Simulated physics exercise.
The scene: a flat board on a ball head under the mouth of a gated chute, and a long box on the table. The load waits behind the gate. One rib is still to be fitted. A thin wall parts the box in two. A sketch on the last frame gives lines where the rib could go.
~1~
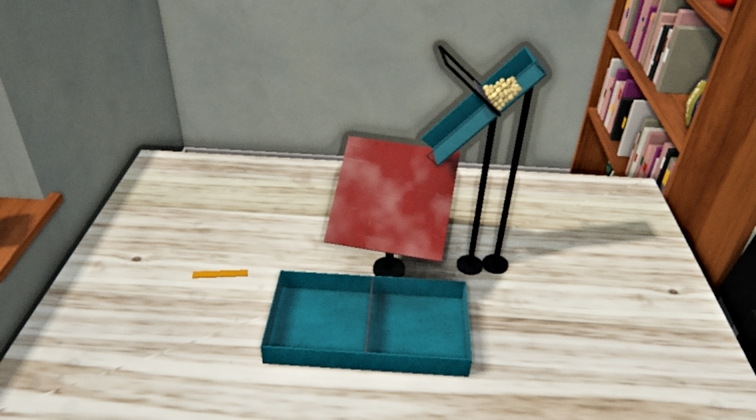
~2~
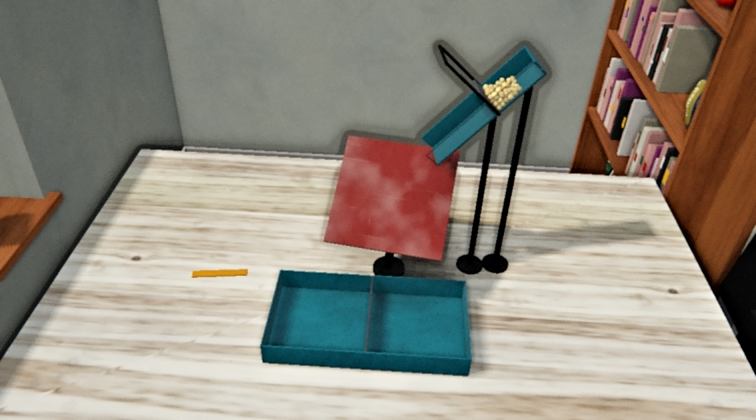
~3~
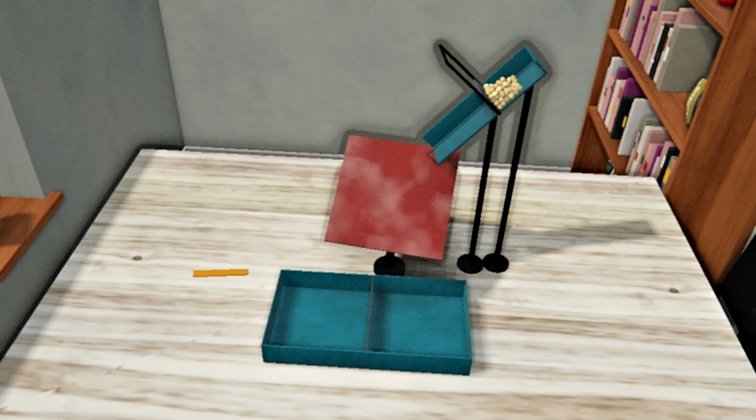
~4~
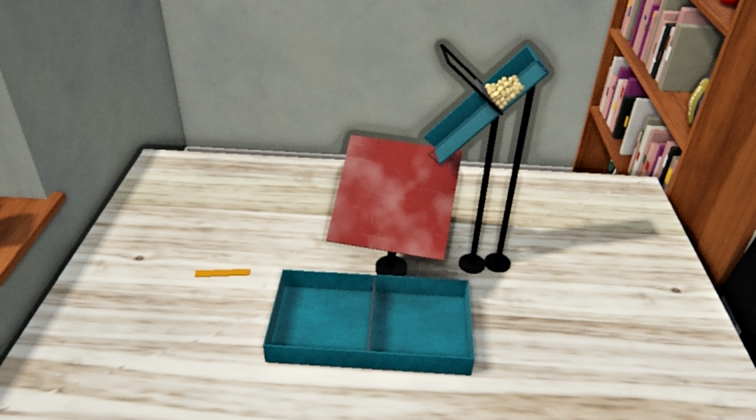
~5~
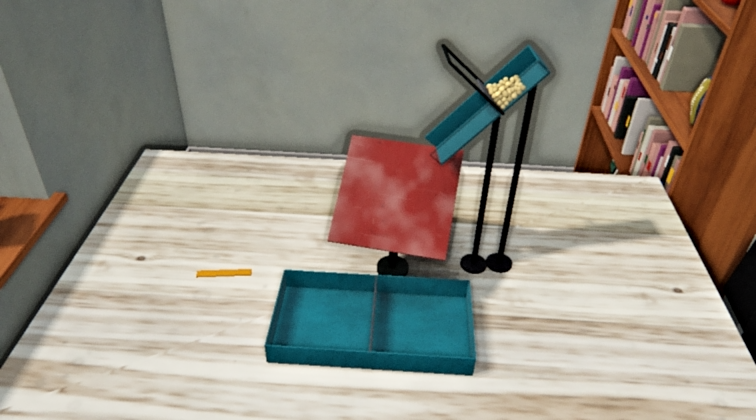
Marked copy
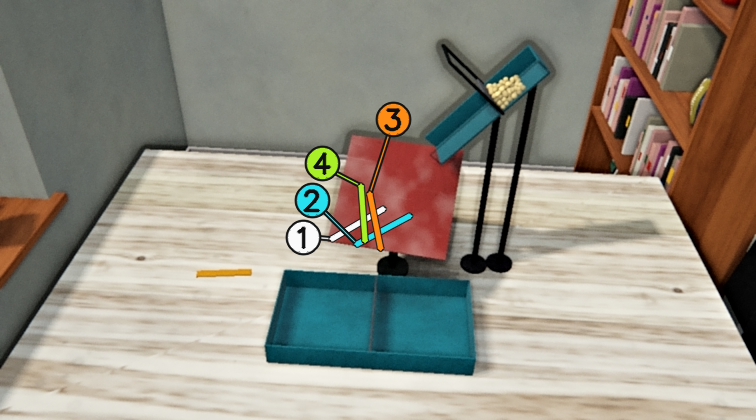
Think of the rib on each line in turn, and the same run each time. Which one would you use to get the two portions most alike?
The answer is line 4.
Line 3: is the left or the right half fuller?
More lands on the right.
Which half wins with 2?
Left.
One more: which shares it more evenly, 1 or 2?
It is 1.
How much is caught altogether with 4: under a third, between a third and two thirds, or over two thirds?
It is over two thirds.
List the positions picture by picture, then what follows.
The first frame shows load behind the gate (499, 91), soya beans; lip of the chute (435, 157), sloping fairly steeply.
The second frame shows middle of the board (393, 195), tilted fairly steeply; middle of its low edge (381, 251); of its high edge (404, 143).
The third frame shows front corners of the box (262, 345) and (472, 359); front end of its middle wall (366, 352); gate still shut (480, 89).
The fourth frame shows middle of the load (501, 89); lip (437, 156).
The fifth frame shows middle of the load (502, 89); lip (439, 156).
On the marked copy, line 1 from (383, 209) to (332, 238); line 2 from (409, 216) to (357, 244); line 3 from (369, 193) to (380, 248); line 4 from (361, 186) to (365, 240).
With 1, of what is caught, the larger part in the left half, roughly a quarter in the right.
With 2, of what is caught, almost all in the left half, just a few in the right.
With 3, of what is caught, about a tenth in the left half, the larger part in the right.
With 4, of what is caught, roughly two thirds in the left half, roughly a third in the right.
